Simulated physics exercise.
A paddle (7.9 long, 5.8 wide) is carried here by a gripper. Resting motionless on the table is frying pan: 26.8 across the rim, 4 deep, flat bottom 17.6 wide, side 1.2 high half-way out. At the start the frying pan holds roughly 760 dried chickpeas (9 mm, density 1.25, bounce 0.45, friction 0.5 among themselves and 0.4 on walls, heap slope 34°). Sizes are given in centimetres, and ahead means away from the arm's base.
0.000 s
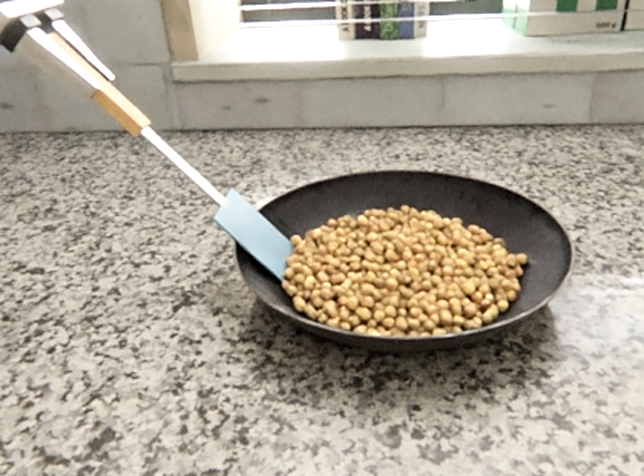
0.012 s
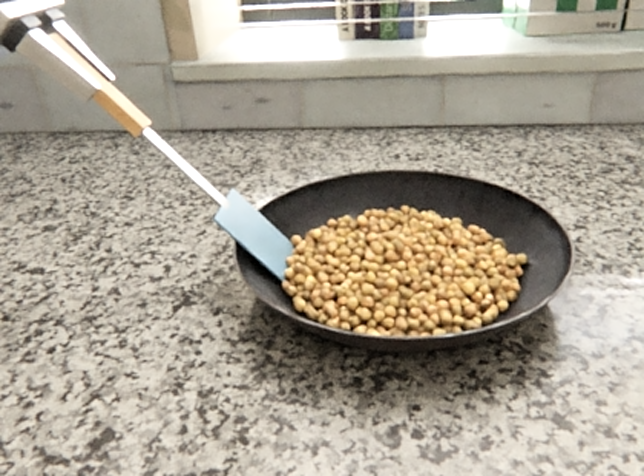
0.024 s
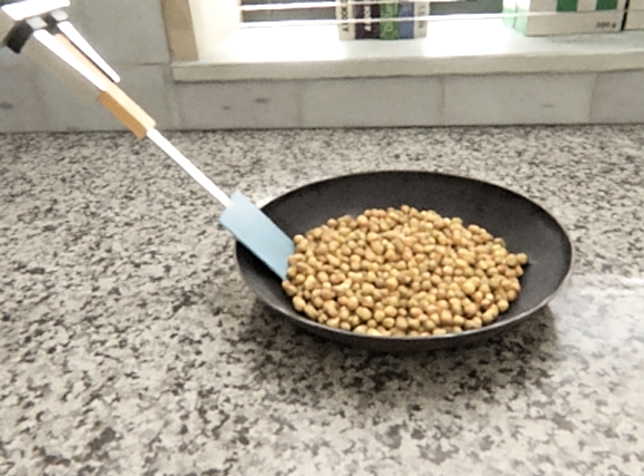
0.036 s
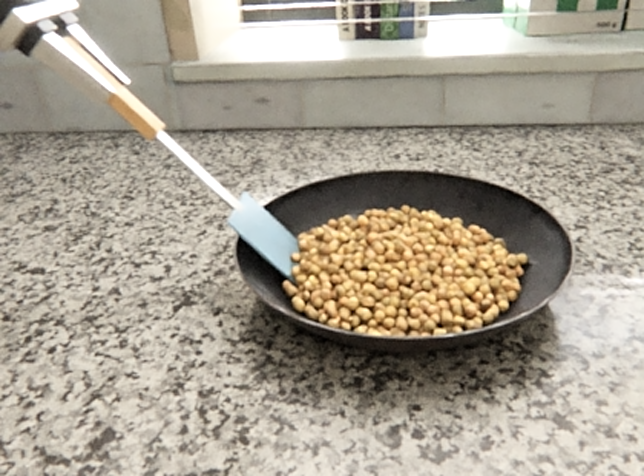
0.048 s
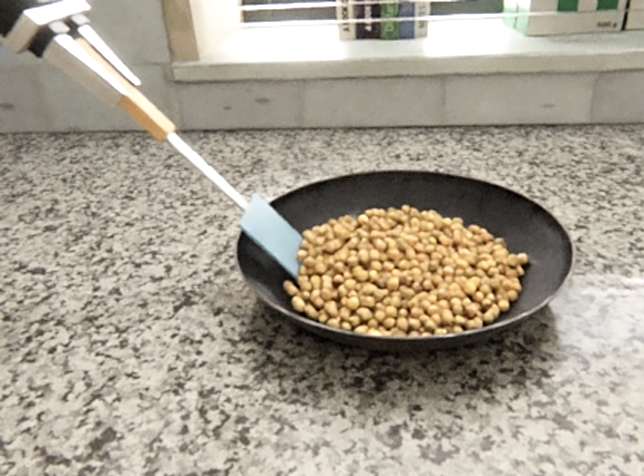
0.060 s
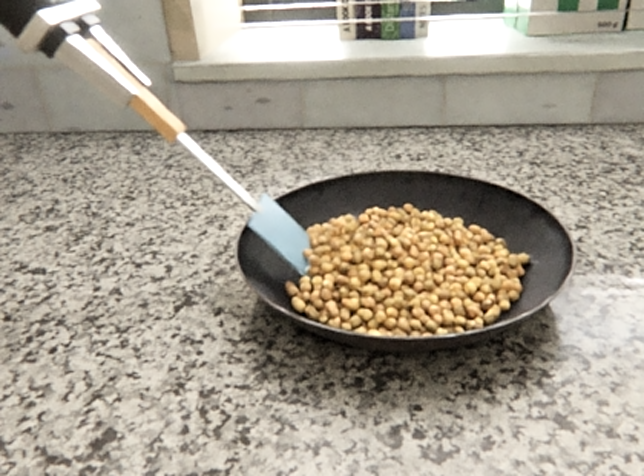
A black frying pan heaped with tan dried chickpeas sits on a speckled grey countertop, seen from slightly above, with pale tiles and a bright window ledge holding boxes behind. At the left, a gripper holds a light-blue paddle with a white shaft and orange-brown section, angled down into the pan. The paddle slides slightly rightward, nudging the nearest chickpeas, while pan and camera stay still.
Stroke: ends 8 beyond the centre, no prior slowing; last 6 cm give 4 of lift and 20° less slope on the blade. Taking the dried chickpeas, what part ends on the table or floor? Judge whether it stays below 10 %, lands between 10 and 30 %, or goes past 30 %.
It stays below 10 %.
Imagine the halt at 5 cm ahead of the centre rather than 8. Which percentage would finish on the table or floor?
My guess would be around 0 per cent.
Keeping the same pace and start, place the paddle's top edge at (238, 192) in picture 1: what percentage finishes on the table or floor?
Some 0 per cent.
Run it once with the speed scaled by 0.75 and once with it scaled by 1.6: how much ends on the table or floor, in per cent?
Estimates, in order: 0 % and 10 %.
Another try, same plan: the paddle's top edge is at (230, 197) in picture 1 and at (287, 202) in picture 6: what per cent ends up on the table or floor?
Off the vessel, on the table or floor: Some 10 percent.
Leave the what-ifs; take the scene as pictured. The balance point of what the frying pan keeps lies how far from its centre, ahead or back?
3.5 cm ahead.
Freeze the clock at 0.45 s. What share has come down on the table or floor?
Some 5 per cent of the load.
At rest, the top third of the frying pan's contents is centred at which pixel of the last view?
It is centred around (496, 256).
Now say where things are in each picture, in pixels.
The first frame shows the paddle top edge at (222, 203), sloping 49°; upper third of the load around (396, 259), from x 285 to 520, top at y 210; 764 in the frying pan.
The second frame shows the paddle top edge at (223, 203), sloping 49°; upper third of the load around (396, 259), from x 285 to 520, top at y 210.
The third frame shows the paddle top edge at (228, 204), sloping 49°; upper third of the load around (396, 259), from x 285 to 520, top at y 210.
The fourth frame shows the paddle top edge at (236, 207), sloping 49°; upper third of the load around (392, 259), from x 285 to 520, top at y 210.
The fifth frame shows the paddle top edge at (246, 208), sloping 49°; upper third of the load around (386, 257), from x 290 to 525, top at y 210.
The sixth frame shows the paddle top edge at (257, 208), sloping 49°; upper third of the load around (385, 256), from x 290 to 525, top at y 210; 764 in the frying pan.
After 0.14 s, sloping 49°, highest piece 4 above the table; 764 in the frying pan.
After 0.21 s, sloping 42°, highest piece 5 above the table; 764 in the frying pan.
After 0.45 s, sloping 29°, highest piece 5 above the table; 737 in the frying pan, 24 on the table or floor, 3 on the blade or in flight.
After 1.50 s, sloping 29°, highest piece 4 above the table; 736 in the frying pan, 28 on the table or floor.
In the end, 736 in the frying pan, 28 on the table or floor. That is 4 % on the table or floor.
